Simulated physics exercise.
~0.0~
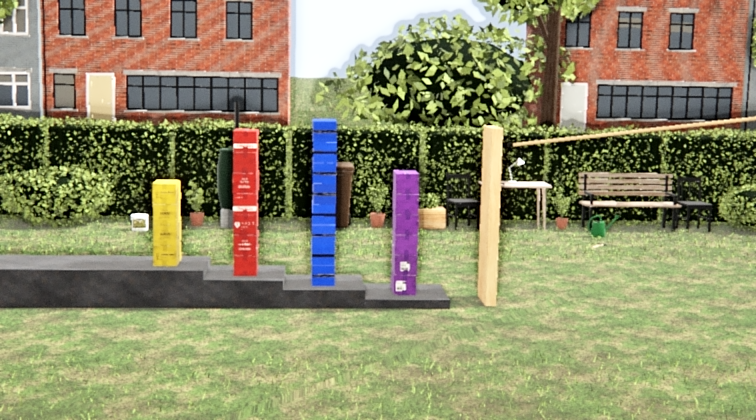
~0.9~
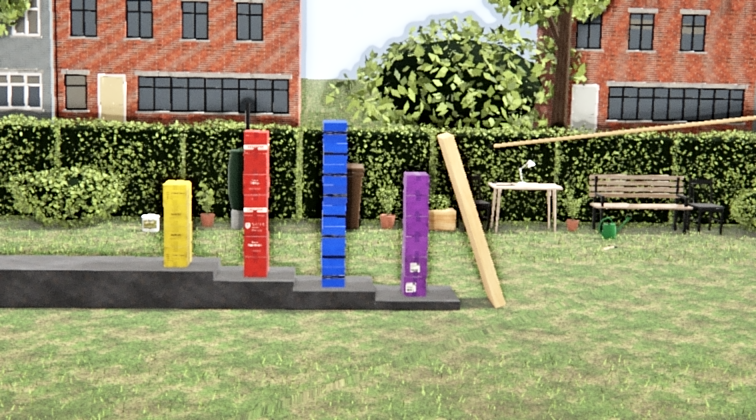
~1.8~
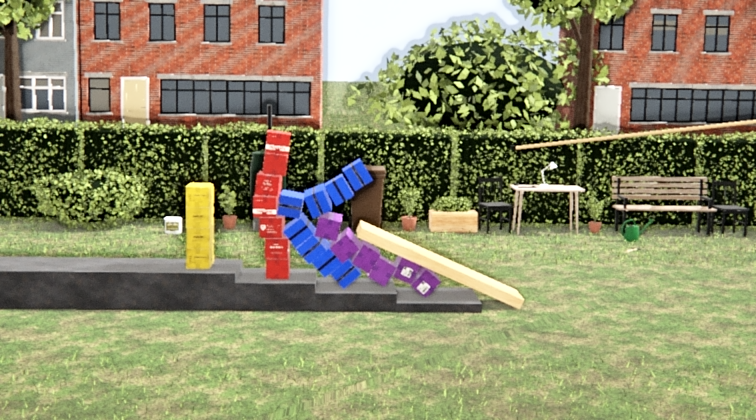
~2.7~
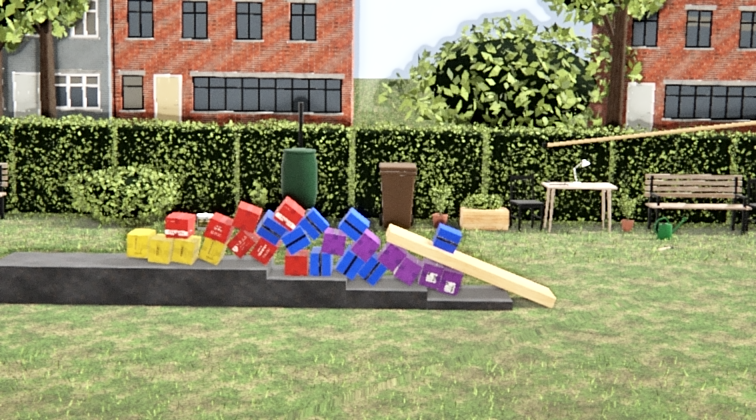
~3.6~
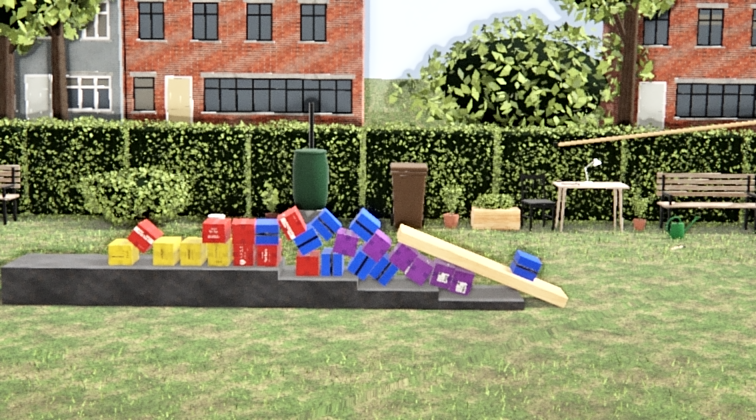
A tall wooden board tipped left into the purple stack on the steps, and the purple, blue, red and yellow stacks toppled in turn, ending in a jumbled heap, with one blue box sliding down the leaning board to rest near its lower end.
